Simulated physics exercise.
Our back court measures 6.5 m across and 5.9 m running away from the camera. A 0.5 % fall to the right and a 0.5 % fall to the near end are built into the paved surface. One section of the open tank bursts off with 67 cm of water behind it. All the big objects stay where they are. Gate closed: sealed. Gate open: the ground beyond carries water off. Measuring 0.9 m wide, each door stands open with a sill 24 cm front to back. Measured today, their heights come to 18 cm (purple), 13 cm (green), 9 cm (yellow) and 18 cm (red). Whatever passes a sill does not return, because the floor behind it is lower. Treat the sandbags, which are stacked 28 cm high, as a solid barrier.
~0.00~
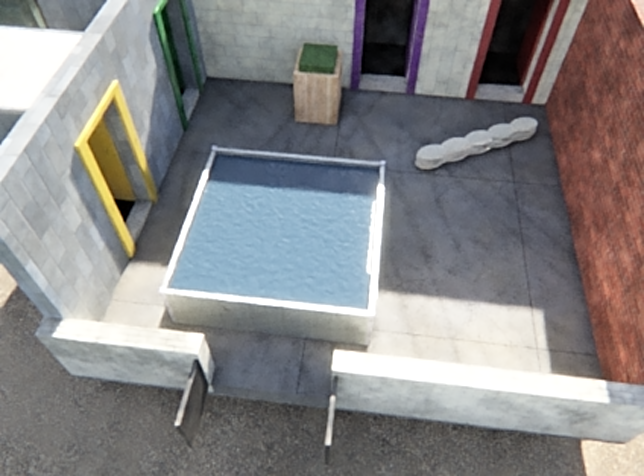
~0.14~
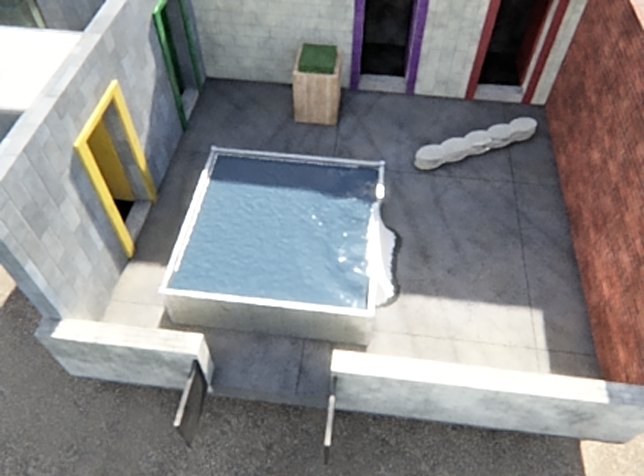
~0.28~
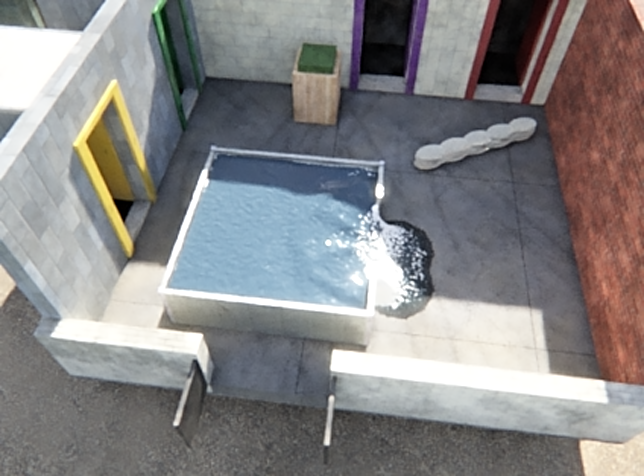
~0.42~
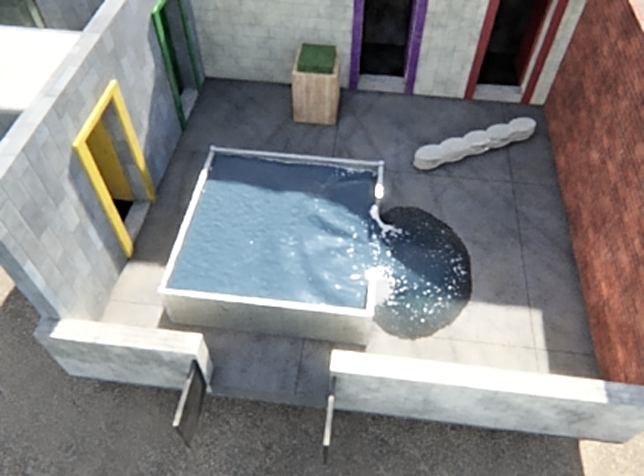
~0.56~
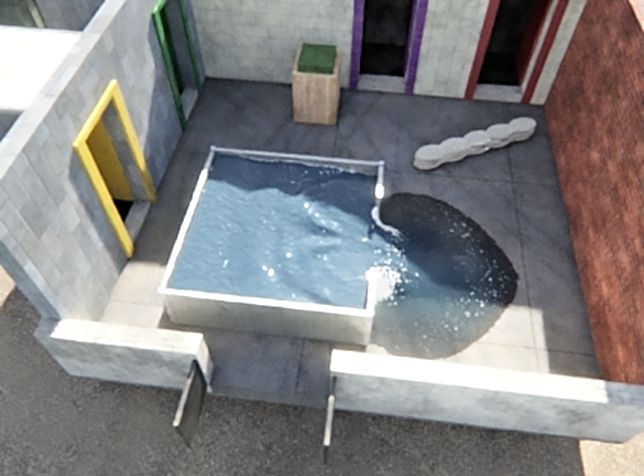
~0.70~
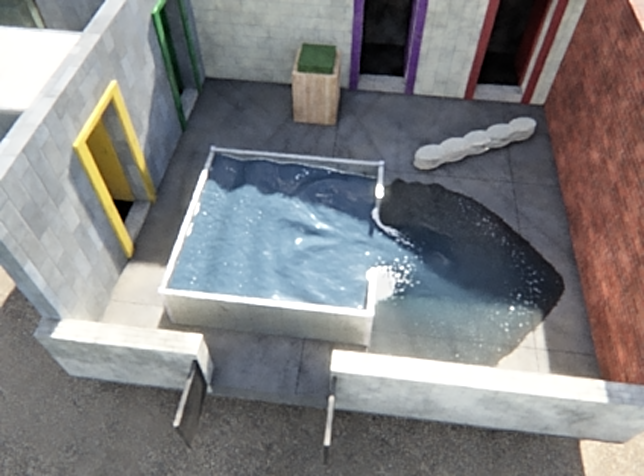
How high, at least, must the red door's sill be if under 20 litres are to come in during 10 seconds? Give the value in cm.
I would say about 12.5 cm.
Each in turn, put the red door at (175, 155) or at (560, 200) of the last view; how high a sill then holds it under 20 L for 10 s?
About 7.5 cm for the first and 21 cm for the second.
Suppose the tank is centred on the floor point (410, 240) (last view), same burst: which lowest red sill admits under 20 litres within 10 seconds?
It should be around 15 cm high.
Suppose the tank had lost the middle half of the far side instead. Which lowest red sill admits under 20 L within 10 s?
I'd say close to 24 cm.
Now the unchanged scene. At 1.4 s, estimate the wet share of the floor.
Approximately 30 % of it.
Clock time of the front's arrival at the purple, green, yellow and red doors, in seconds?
Purple: 3.8 s; green: 7.0 s; yellow: 6.0 s; red: 2.6 s.
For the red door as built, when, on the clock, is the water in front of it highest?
I'd guess close to 3.8 seconds.
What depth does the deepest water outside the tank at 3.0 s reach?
Up to some 36 centimetres, I'd say.
After 1.4 s water covers 30 % of the floor, deepest (44 cm) near (378, 266); it has not reached the red door.
After 3.0 s water covers 40 % of the floor, deepest (36 cm) near (544, 109); 11 cm at the red door, 0 litres in over its 18 cm sill.
After 10.0 s water covers 95 % of the floor, deepest (20 cm) near (593, 411); 7 cm at the red door, 2 litres in over its 18 cm sill.
At the red door as built, the water arrived by 2.6 s and peaked near 15 cm at 3.8 s.
Run again over the same 10 s with other heights there, 28 litres in over 11.5 cm, 8 litres over 15.5 cm. The limit of 20 litres is kept from about 12.5 cm up.
